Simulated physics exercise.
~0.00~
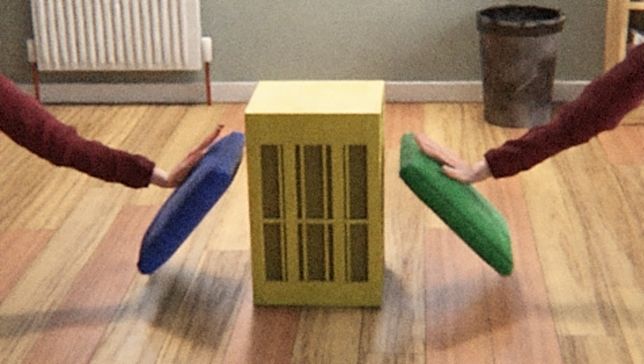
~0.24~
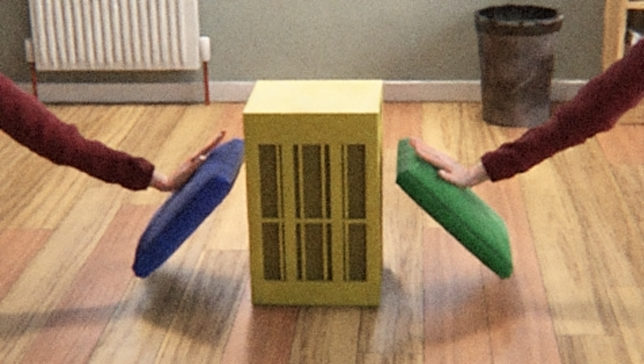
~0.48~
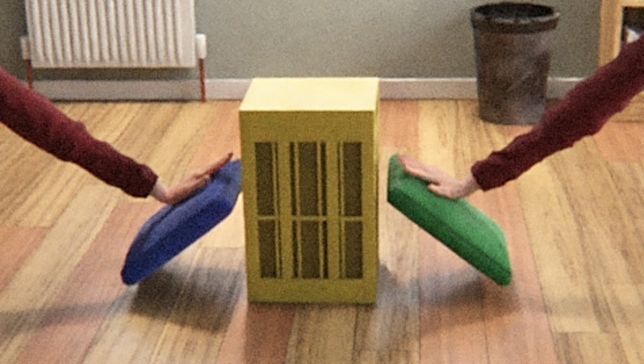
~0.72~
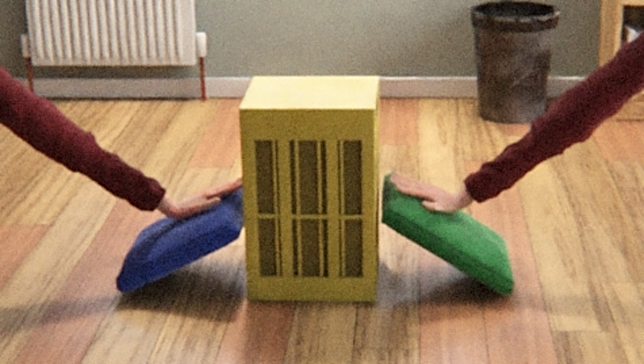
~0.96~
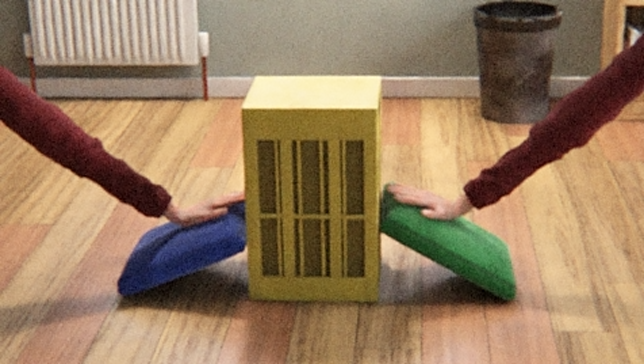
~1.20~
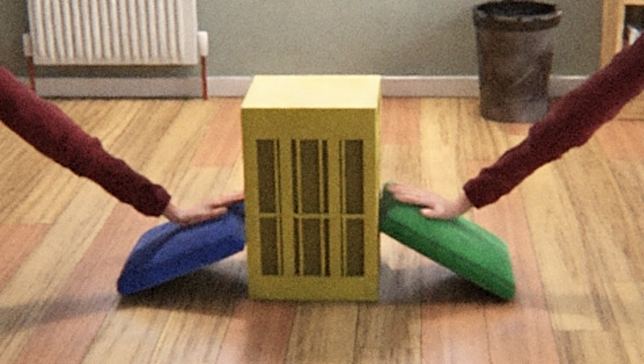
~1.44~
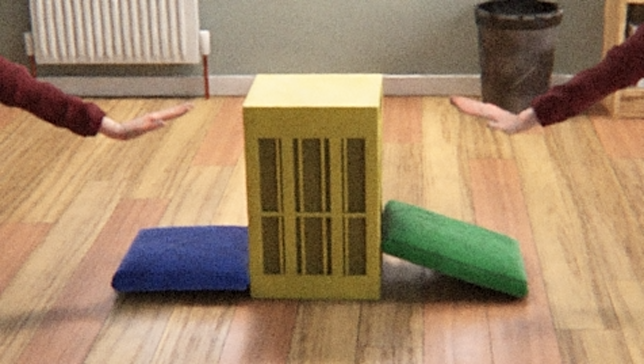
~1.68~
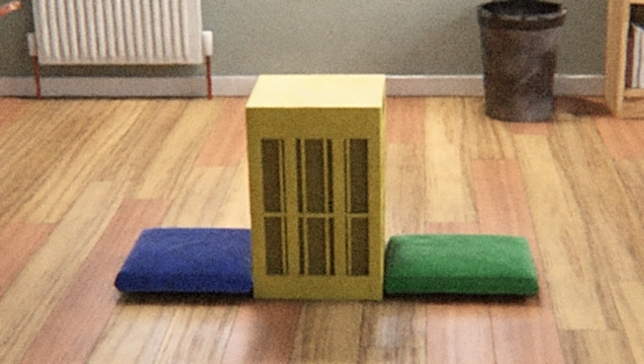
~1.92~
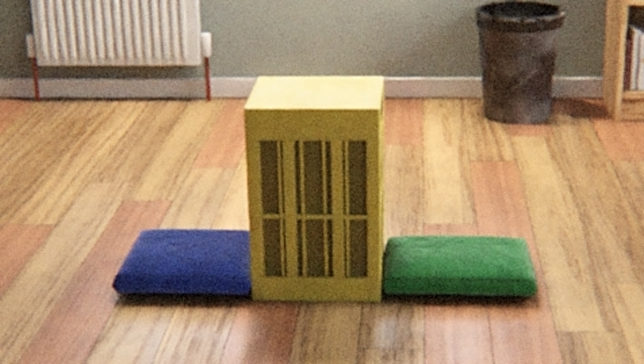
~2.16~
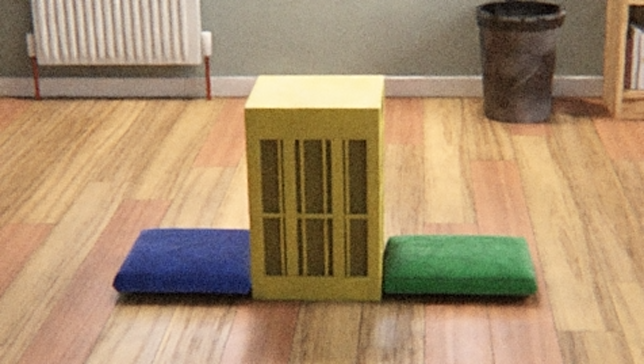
The clip opens on a yellow crate standing on a wooden floor, with two hands in dark red sleeves holding a blue cushion against its left side and a green pillow against its right. Both hands press down, and the tilted cushion and pillow sink lower beside the crate. After a brief pause, the hands let go and draw back. The blue cushion drops flat onto the floor first, while the green pillow is still slanting against the crate. Then the pillow slides down too, and both end up lying flat and still on either side of the unmoved crate.
